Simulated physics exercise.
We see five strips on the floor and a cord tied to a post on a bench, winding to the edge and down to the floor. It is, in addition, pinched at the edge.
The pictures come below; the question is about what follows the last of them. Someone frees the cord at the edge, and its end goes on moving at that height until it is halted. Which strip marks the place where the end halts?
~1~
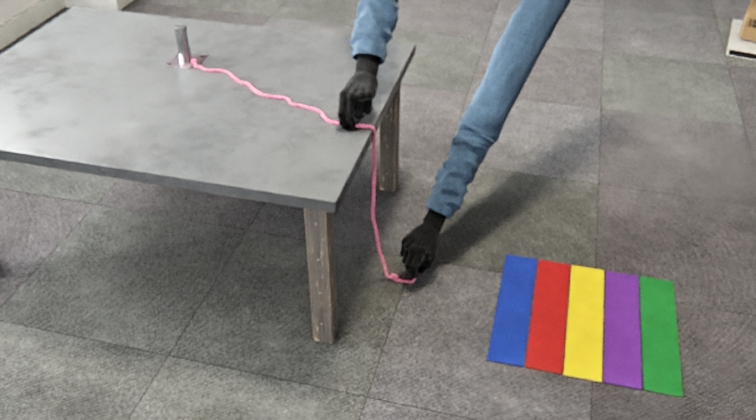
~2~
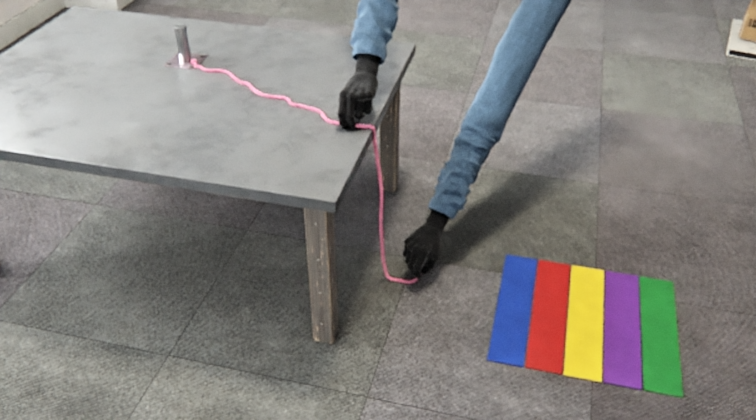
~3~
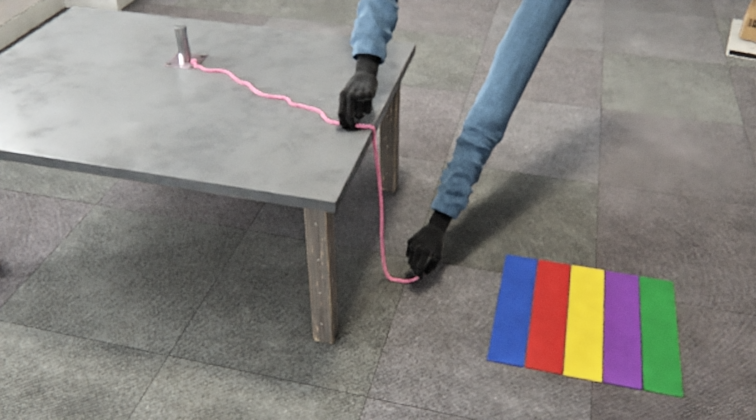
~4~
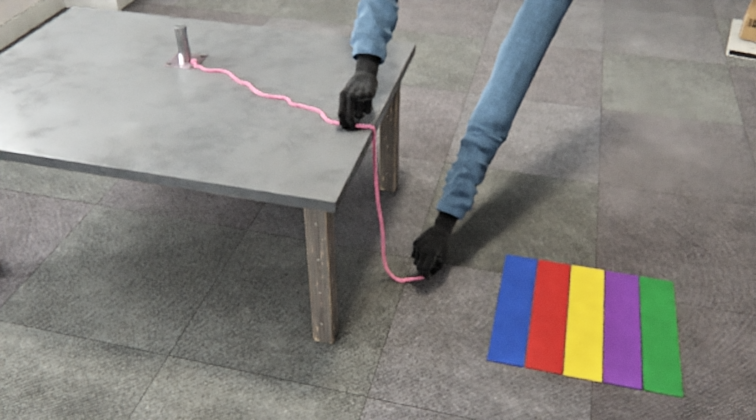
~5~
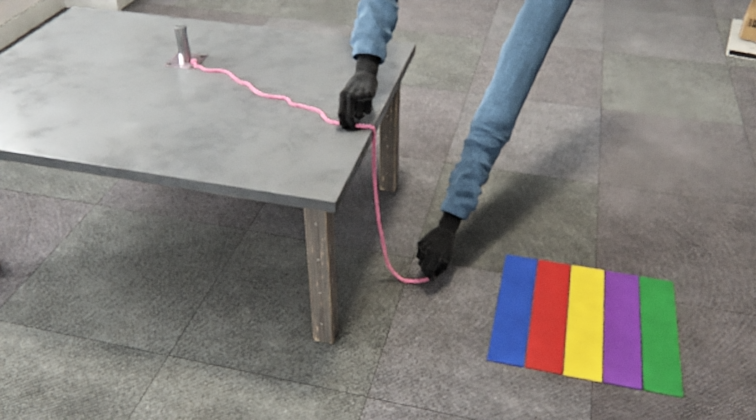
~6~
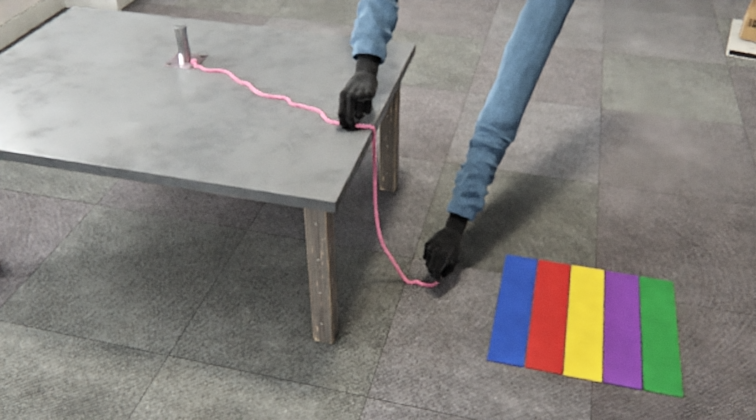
The red strip does.
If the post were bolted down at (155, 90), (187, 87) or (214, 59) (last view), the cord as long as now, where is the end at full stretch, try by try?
Taking the tries in turn, you get (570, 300), (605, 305) and (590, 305).
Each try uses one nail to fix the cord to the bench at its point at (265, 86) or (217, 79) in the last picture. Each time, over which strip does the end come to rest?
Try by try: Red, then red.
Early on, end near (487, 285); short of the strips.
Midway, end near (530, 293); over blue.
At the end of the slack, end near (557, 297); over red. It halts on the red strip.
